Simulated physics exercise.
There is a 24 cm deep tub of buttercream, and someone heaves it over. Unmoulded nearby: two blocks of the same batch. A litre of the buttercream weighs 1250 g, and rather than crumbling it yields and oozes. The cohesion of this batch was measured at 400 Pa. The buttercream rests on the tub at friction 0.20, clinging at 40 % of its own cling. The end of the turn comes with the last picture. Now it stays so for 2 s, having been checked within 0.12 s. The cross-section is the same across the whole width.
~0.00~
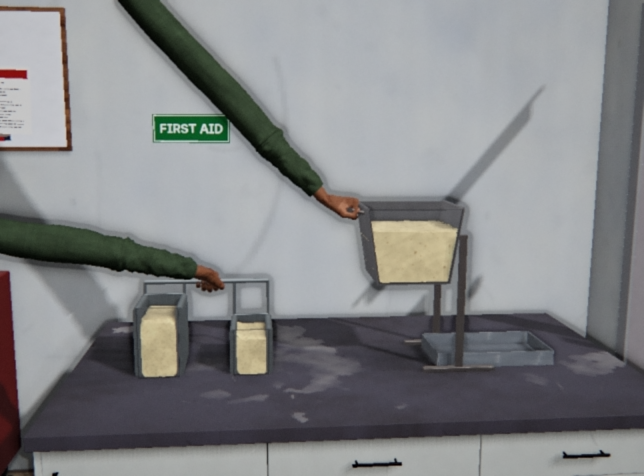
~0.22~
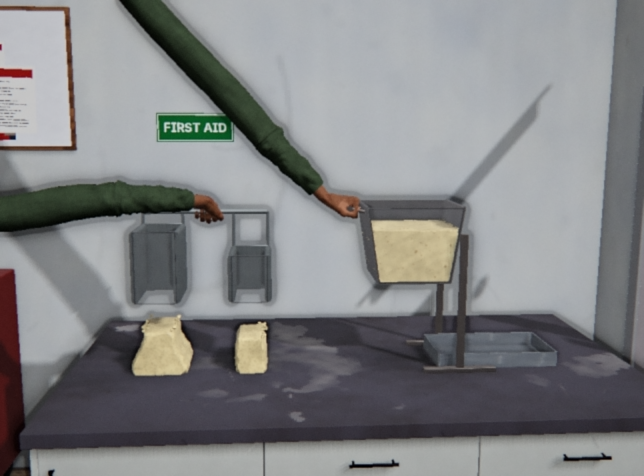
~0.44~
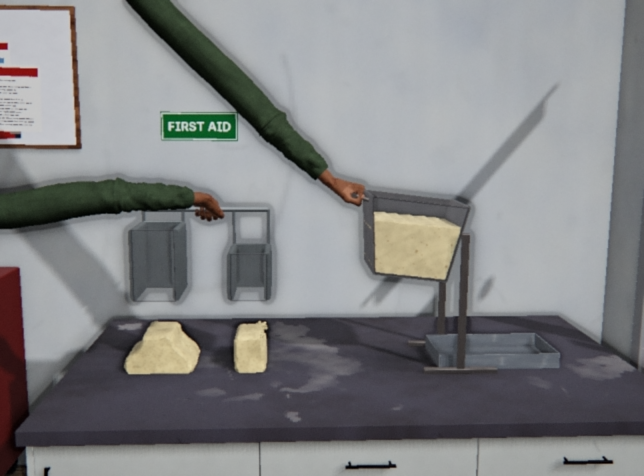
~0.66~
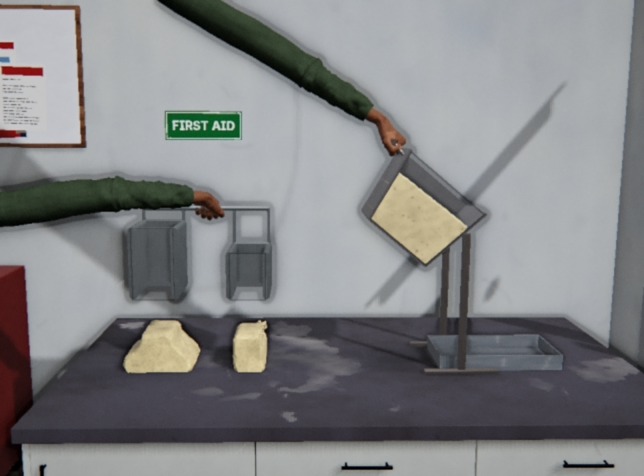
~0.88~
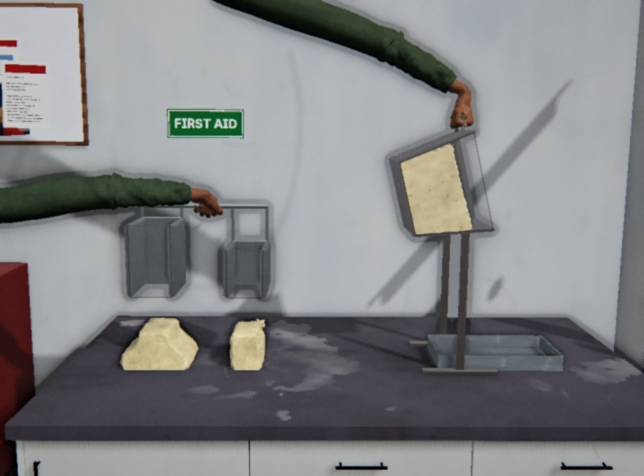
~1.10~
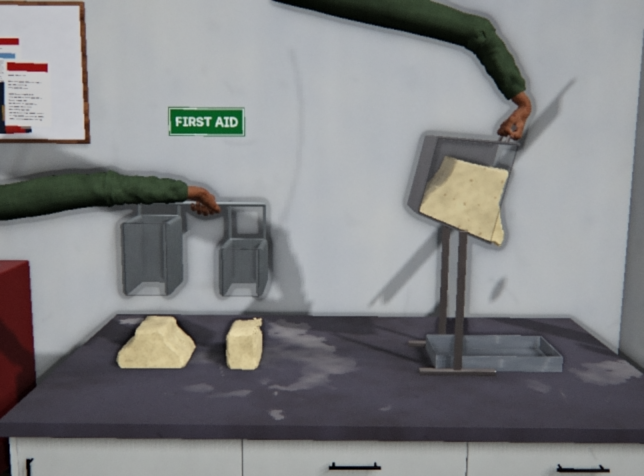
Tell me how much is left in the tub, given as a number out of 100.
It should be close to 0 out of 100.
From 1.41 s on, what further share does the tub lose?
10 per cent.
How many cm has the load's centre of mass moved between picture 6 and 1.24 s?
14 cm.
After 1.24 s, the tub is at 103 degrees and holds 43 %.
After 1.41 s, the tub is at 103 degrees and holds 9 %.
After 1.58 s, the tub is at 103 degrees and holds 0 %.
After 1.75 s, the tub is at 103 degrees and holds 0 %.
After 3.10 s, the tub is at 103 degrees and holds 0 %.
